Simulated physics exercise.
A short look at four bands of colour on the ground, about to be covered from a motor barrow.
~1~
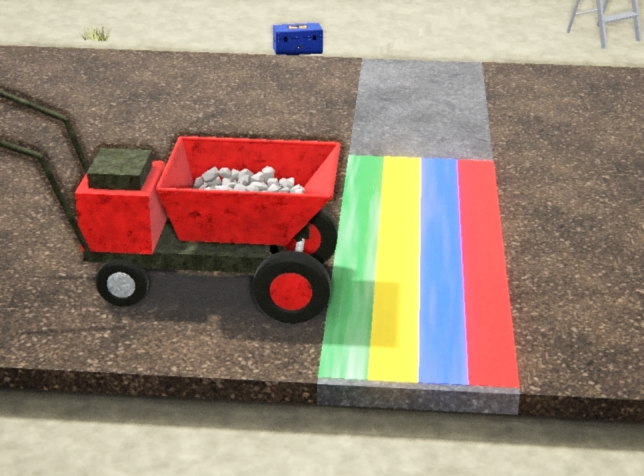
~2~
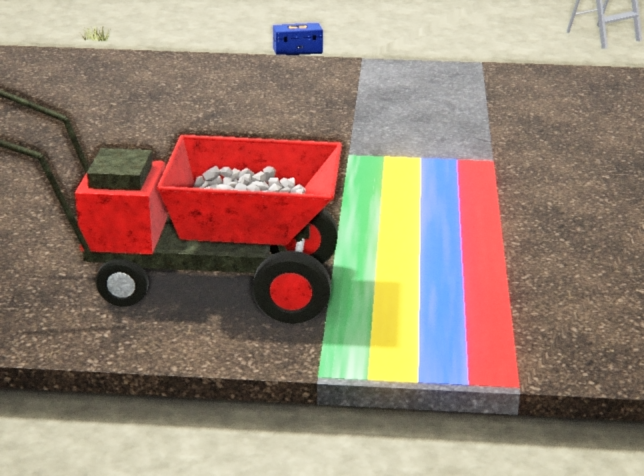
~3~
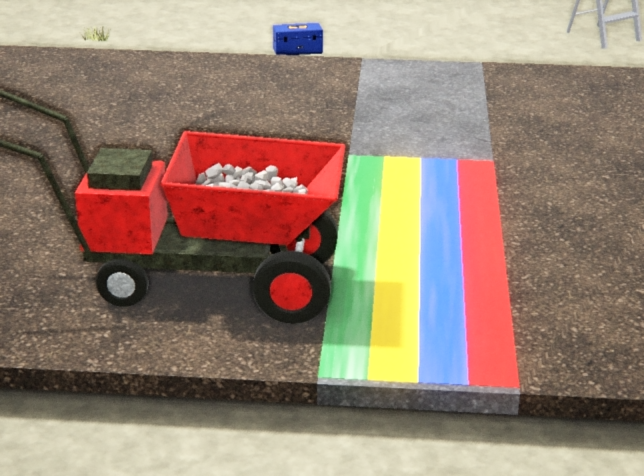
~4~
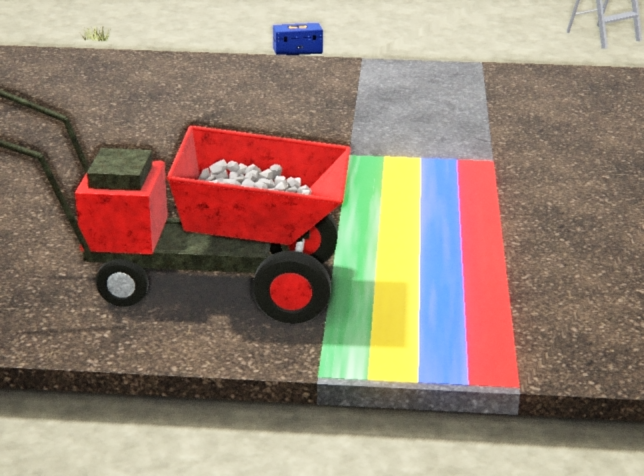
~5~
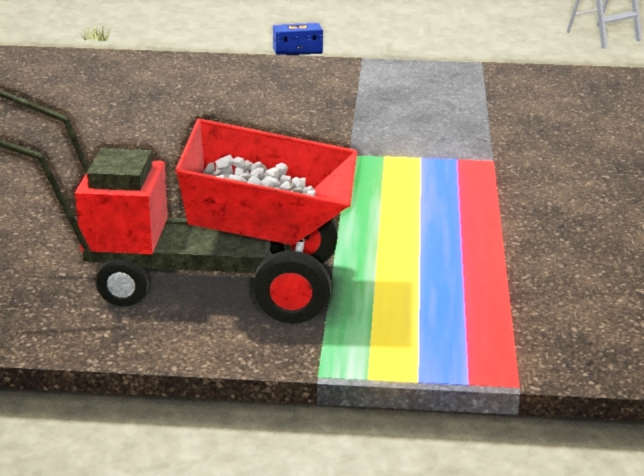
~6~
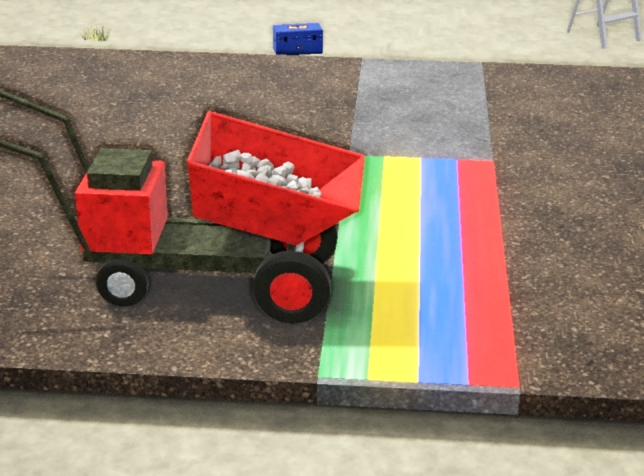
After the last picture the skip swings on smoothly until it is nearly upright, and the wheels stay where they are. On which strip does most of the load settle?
Most covered: The blue band.
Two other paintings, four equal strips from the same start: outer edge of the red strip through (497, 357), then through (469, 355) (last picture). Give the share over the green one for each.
First some 0, then 0 per cent.
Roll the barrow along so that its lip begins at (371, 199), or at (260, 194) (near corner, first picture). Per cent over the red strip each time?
About 40 and 0 per cent.
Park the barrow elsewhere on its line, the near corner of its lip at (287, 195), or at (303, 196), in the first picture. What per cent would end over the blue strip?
In turn 20 and 30 in a hundred.
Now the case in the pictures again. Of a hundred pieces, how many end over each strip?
About: Green strip 0, yellow strip 20, blue strip 40, red strip 15 per cent.
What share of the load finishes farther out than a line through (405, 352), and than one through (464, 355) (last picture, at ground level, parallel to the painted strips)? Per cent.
First some 80, then 20 per cent.
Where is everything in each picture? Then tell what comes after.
In the first picture, lip of the skip near (330, 197), level; top of the load near (243, 183), broken stones; green strip near (346, 346); yellow strip near (394, 348); blue strip near (443, 350); red strip near (491, 353).
In the second picture, lip of the skip near (331, 198), level; top of the load near (242, 191).
In the third picture, lip of the skip near (335, 199), tipped barely; top of the load near (247, 181).
In the fourth picture, lip of the skip near (341, 202), tipped a little; top of the load near (231, 185).
In the fifth picture, lip of the skip near (348, 206), tipped a little; top of the load near (237, 181).
In the sixth picture, lip of the skip near (357, 211), tipped clearly; top of the load near (227, 176); green strip near (346, 346); yellow strip near (394, 348); blue strip near (443, 350); red strip near (491, 353).
Shortly afterwards, skip tipped steeply; the whole lot in the skip.
Next, skip tipped right over; the bulk in the skip; only a few over the yellow strip; a little over the blue strip; only a few over the red strip.
Some moments later, skip tipped right over; near a quarter in the skip; near a quarter over the yellow strip; near half over the blue strip; a little over the red strip; a little off the paint.
In the end, skip tipped right over; near a quarter in the skip; none at all over the green strip; near a quarter over the yellow strip; near a third over the blue strip; near a quarter over the red strip; a little off the paint.
